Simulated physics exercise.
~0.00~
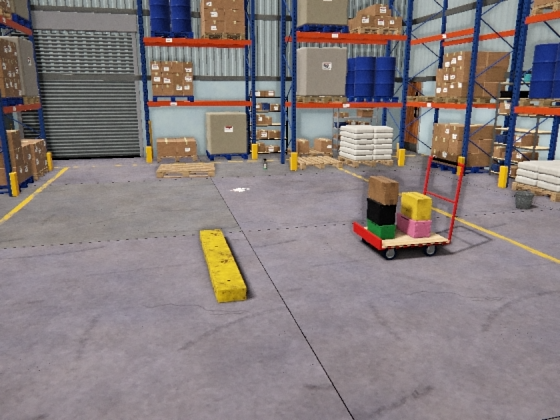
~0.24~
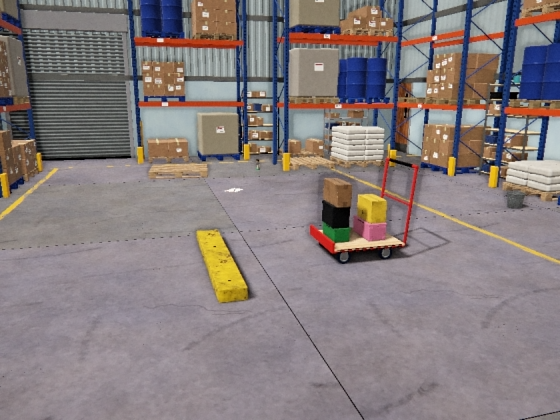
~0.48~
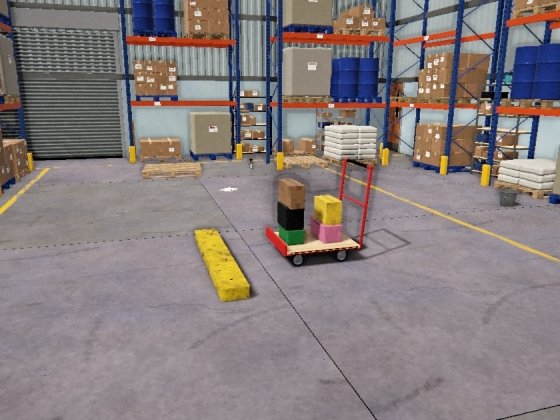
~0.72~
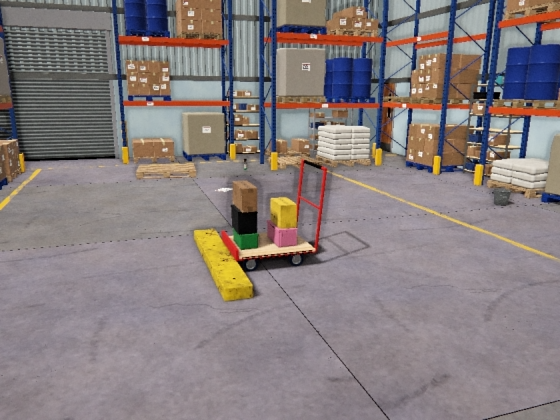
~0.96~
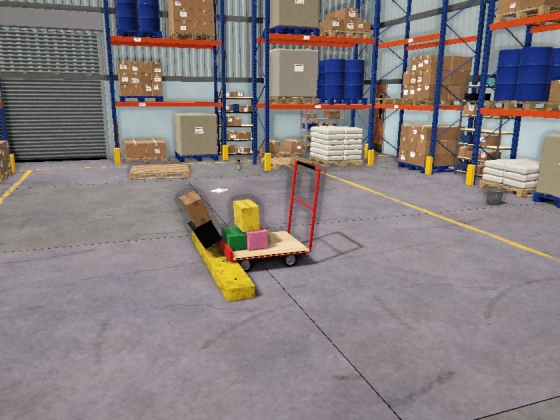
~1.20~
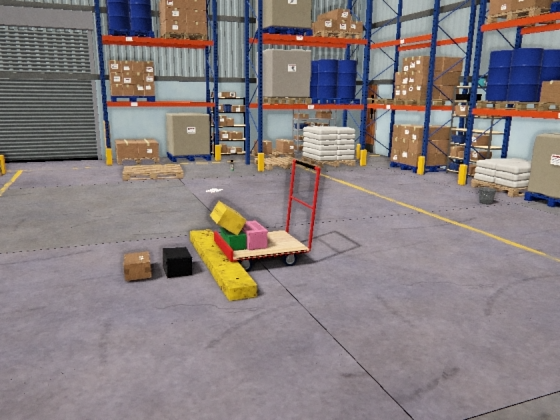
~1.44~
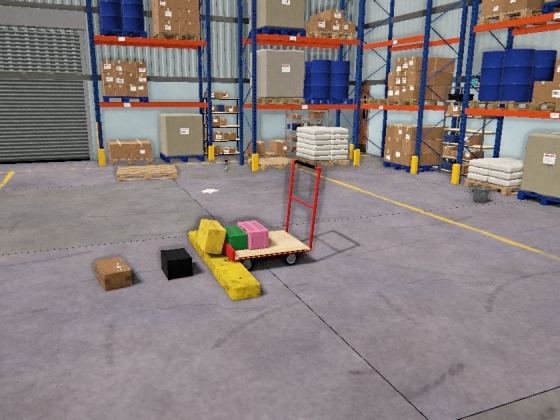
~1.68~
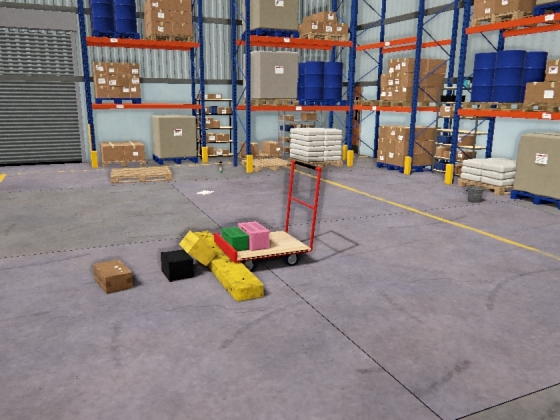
In a warehouse, a loaded trolley hits a yellow kerb, spilling brown, black and yellow boxes.
